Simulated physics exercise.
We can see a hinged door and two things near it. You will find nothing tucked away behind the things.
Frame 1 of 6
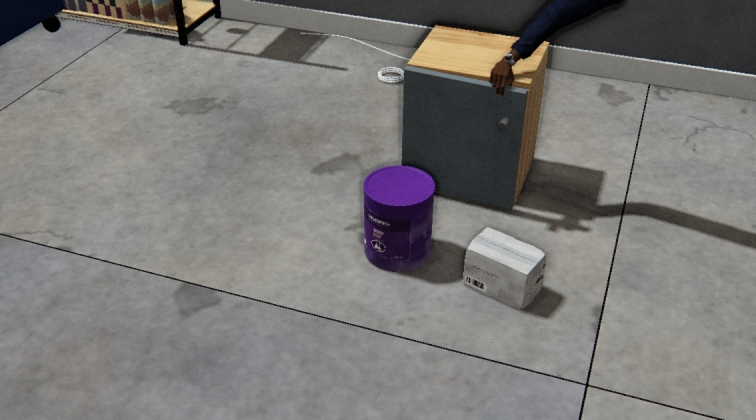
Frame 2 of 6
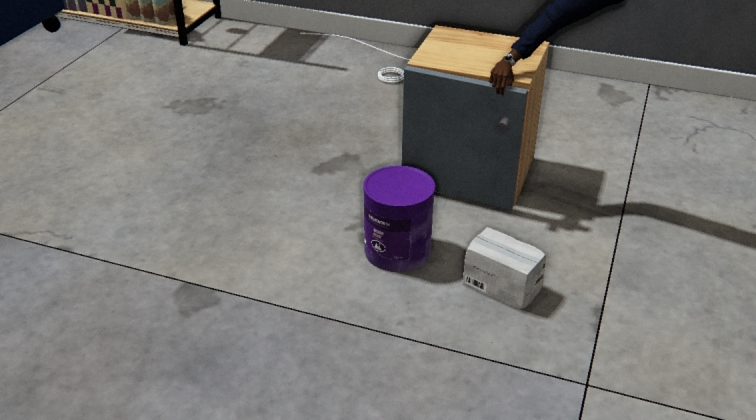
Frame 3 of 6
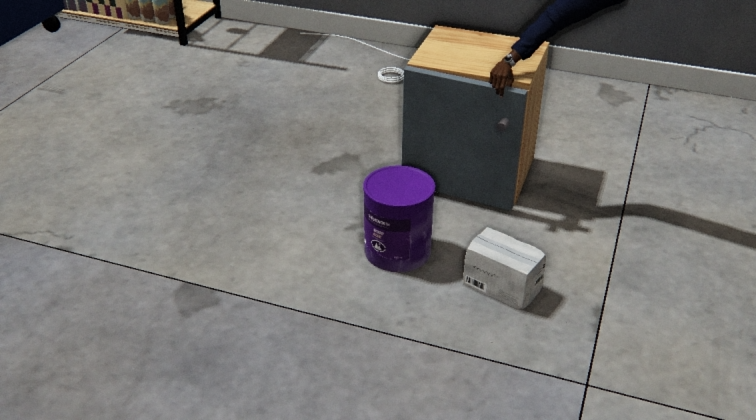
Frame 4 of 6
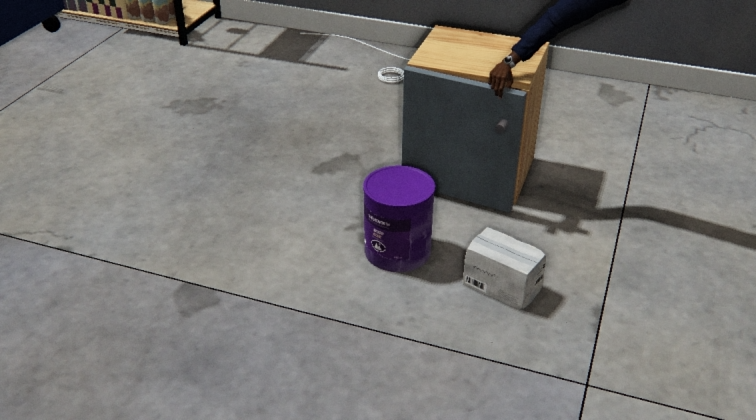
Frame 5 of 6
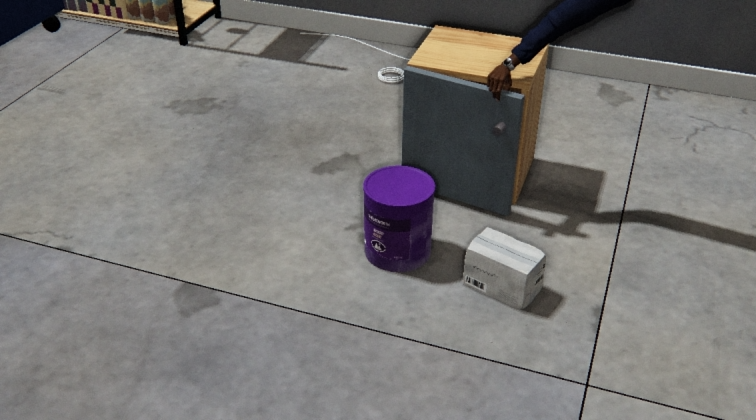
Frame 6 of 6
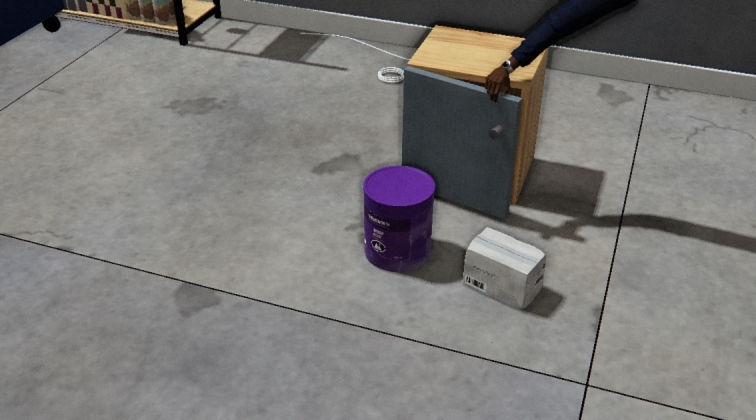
On a concrete floor, a hand slowly pulling a small cabinet's grey door slightly open behind a purple pail and white parcel.
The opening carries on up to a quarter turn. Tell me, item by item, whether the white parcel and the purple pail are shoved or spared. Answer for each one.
Outcome: The white parcel is spared, the purple pail is shoved.
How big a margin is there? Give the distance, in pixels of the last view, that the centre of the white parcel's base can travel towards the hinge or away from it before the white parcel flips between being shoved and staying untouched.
You'd need to go about 24 pixels to the left.
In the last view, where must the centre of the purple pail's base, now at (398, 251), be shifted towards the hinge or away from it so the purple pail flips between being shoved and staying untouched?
Tipping point: Around (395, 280).
Then, 1.80 s past the last view, door 68° open; white parcel at rest near (504, 269); purple pail travelled a little near (373, 221).
Finally, the white parcel escapes contact, near (504, 269); the purple pail gets knocked, near (327, 217).
